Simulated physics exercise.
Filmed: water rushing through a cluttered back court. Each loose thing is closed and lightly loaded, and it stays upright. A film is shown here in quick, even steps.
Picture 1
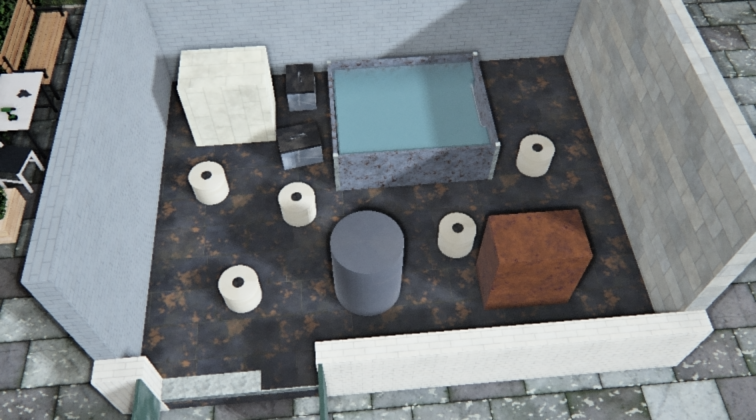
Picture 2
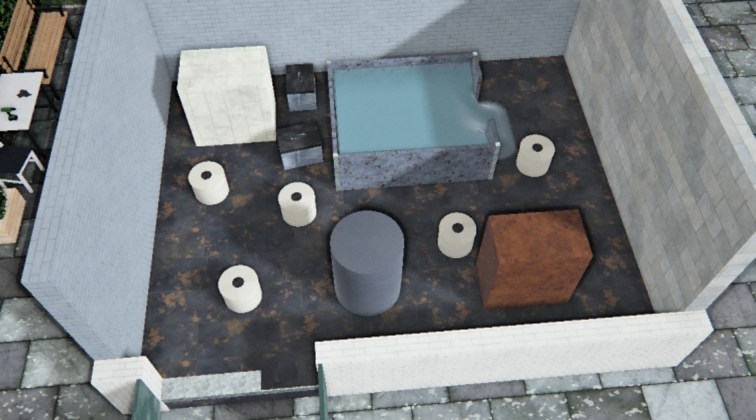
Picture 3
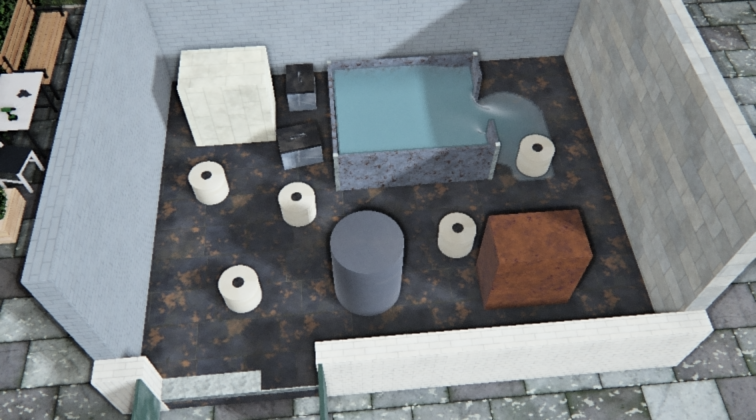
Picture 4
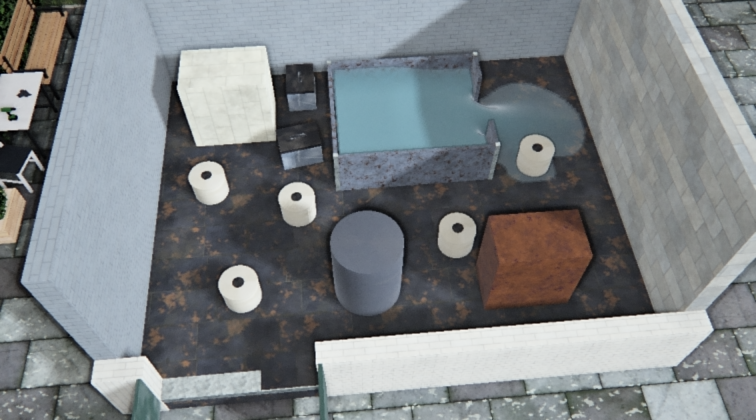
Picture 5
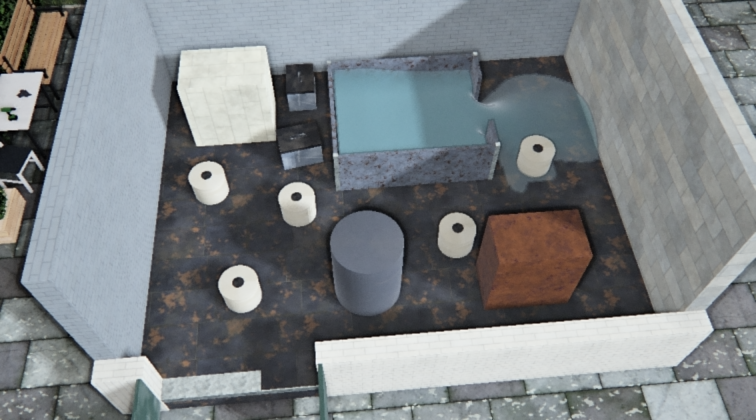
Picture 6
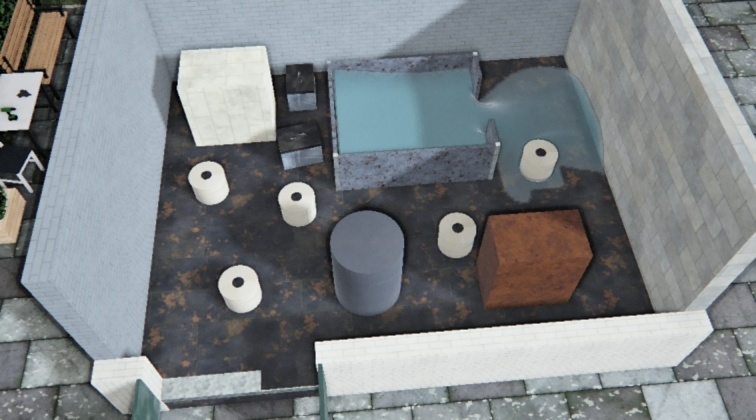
Water pours from the right side of a raised stone pool in a walled court and spreads over the dark floor toward the right wall. It surrounds a small cream tub, which shifts very slightly, while the other tubs, blocks and grey cylinder stay still.
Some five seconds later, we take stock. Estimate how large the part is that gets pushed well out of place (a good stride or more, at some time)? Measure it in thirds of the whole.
So the part that moves far is short of the one-third mark.
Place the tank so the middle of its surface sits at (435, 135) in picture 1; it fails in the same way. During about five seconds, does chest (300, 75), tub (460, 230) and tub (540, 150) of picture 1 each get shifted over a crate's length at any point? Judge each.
Object by object: Over the mark, below the mark, over the mark.
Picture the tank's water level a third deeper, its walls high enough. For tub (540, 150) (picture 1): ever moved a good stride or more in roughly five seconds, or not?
Verdict: That far or more.
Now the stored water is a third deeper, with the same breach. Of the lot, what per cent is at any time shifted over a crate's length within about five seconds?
By my count, 30 %.
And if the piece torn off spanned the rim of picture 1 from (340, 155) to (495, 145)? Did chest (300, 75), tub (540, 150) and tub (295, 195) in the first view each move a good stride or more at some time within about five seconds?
As listed: Under that, moved that far, under that.
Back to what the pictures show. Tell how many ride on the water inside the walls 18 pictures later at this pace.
I make it 0.
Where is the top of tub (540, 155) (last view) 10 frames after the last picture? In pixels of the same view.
It should be around (559, 182).
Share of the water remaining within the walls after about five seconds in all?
Some 100 per cent.
A moment on, 0 of 7 are well off their spots; 0 afloat.
Next, 1 of 7 are well off their spots; 0 afloat.
Later, 1 of 7 are well off their spots; 0 afloat.
In the end, 1 of 7 are well off their spots, and 1 have been at some point; 0 afloat.
